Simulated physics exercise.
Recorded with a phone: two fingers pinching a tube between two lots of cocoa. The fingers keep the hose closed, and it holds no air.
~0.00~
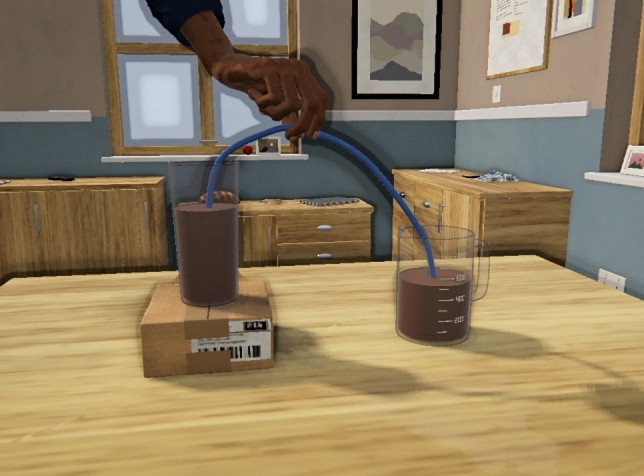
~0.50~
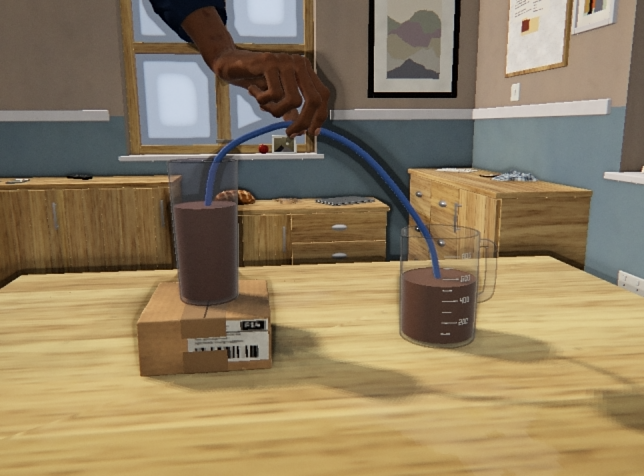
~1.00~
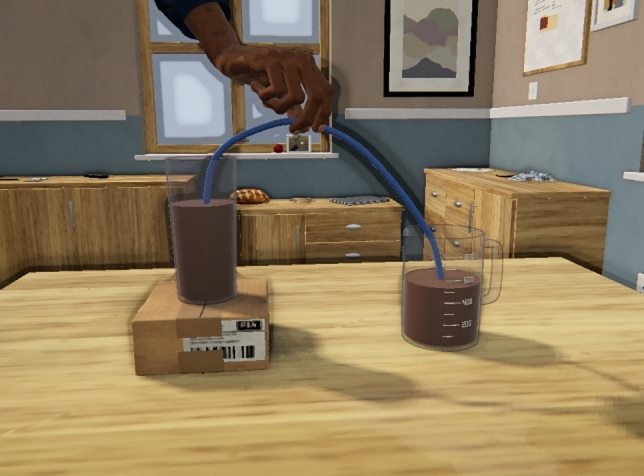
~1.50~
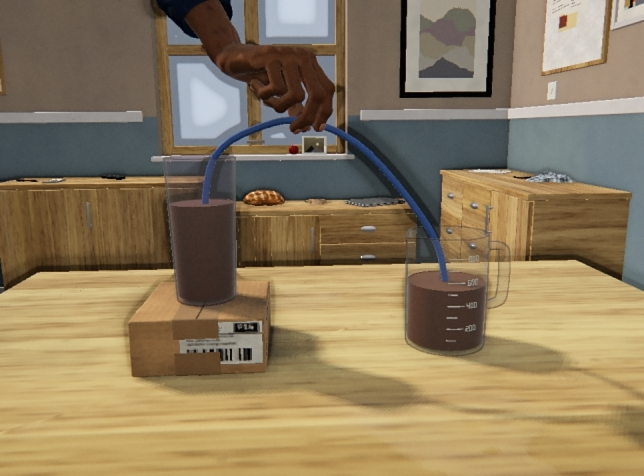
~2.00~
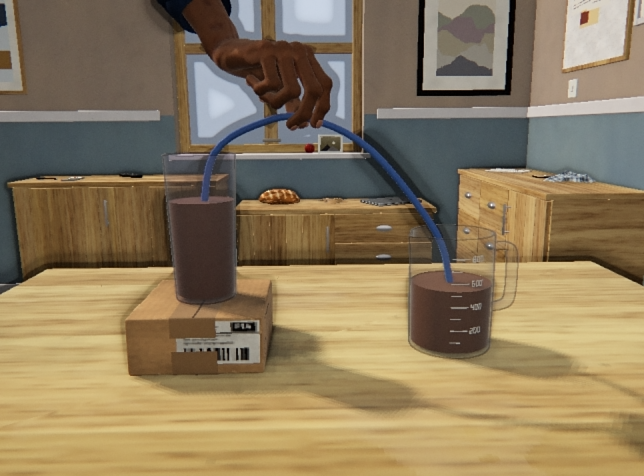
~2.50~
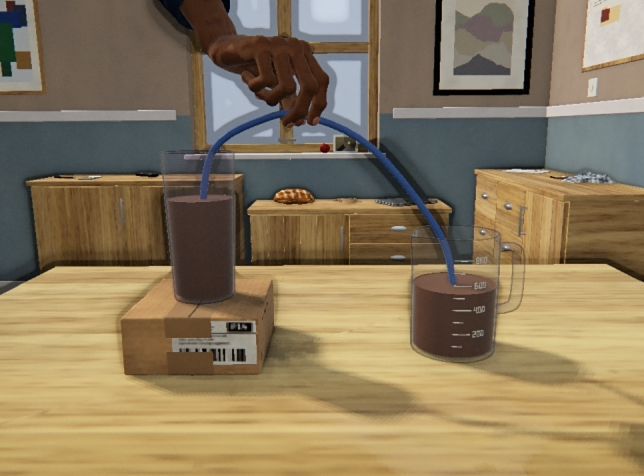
We see a hand pinching a blue tube that arches between a tall glass of brown liquid on a cardboard box and a jug on the table, both liquid levels staying unchanged as the view shifts slightly around them.
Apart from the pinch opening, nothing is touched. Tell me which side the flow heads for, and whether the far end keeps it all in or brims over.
It flows: The right side; one that fills: Keeps it all in.
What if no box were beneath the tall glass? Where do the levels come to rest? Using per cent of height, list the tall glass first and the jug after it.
Once things settle, the first sits at 55 percent and the second at 65 percent.
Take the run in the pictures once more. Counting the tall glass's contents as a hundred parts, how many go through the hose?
As I figure it, 60 per cent of the contents.
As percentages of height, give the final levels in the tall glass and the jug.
Final levels: First 25 %, second 80 %.
After 8.0 s, the tall glass is about half full; the jug is about two thirds full.
After 20.0 s, the tall glass is about a third full; the jug is about three quarters full.
After 45.0 s, the tall glass is about a quarter full; the jug is about three quarters full; the two surfaces are level.
